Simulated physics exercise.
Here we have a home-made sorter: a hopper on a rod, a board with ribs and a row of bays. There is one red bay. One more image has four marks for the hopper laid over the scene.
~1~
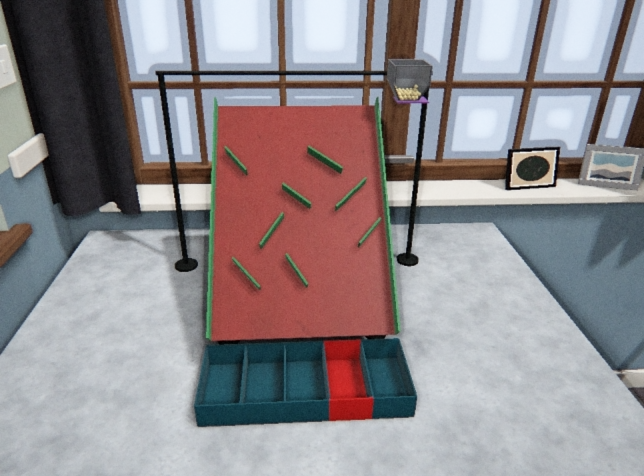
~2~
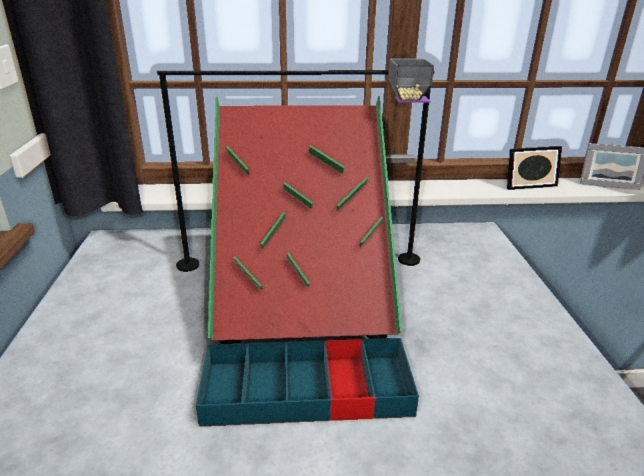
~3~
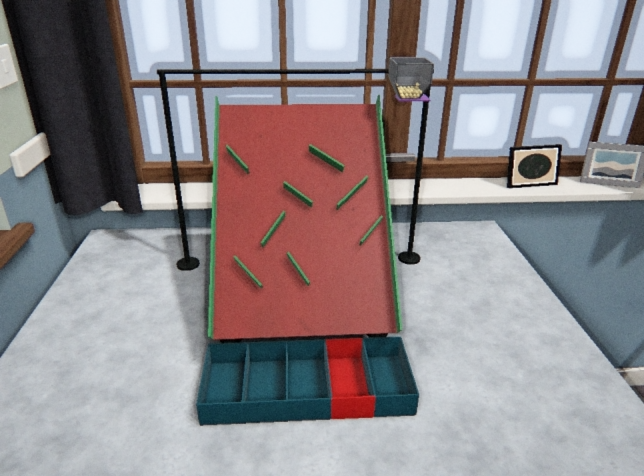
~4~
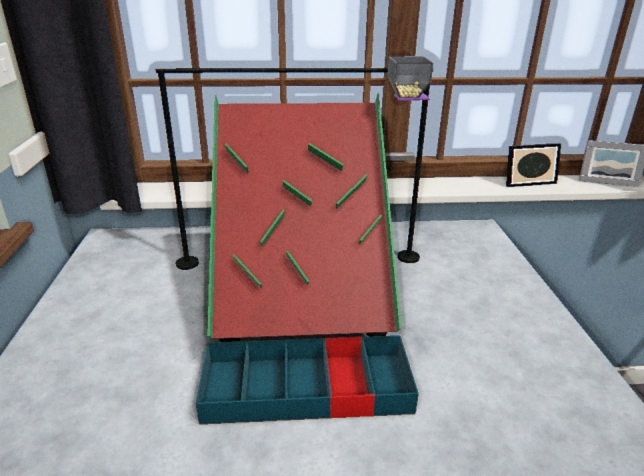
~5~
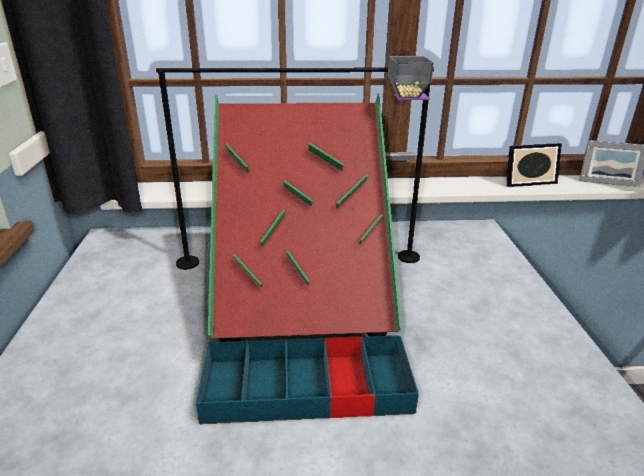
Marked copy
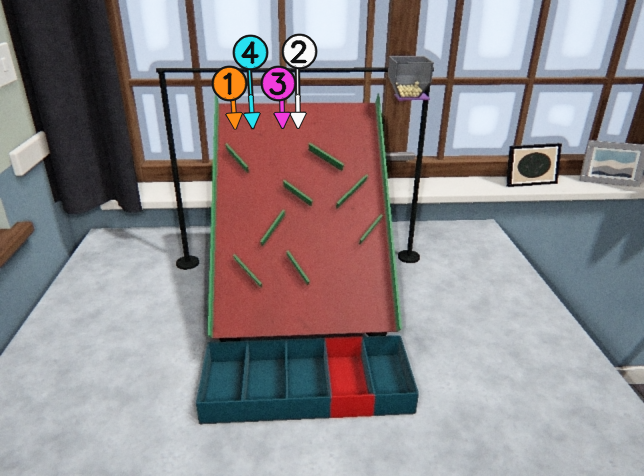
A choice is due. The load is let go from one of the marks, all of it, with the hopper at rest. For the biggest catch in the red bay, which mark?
2 works best here.
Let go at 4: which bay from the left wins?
The third from the left.
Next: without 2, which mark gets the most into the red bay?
3 it is.
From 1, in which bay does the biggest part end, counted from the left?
The third.
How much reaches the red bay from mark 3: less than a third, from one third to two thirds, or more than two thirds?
It is less than a third.
On the marked copy, mark 1 meets the board at (234, 123); mark 2 meets the board at (298, 122); mark 3 meets the board at (282, 122); mark 4 meets the board at (252, 122).
Choosing 1, a small part in the red bay, most in other bays, a small part held on the board.
Choosing 2, about half in the red bay, about half in other bays, a stray few outside the box.
Choosing 3, about a quarter in the red bay, most in other bays.
Choosing 4, a small part in the red bay, nearly all in other bays.
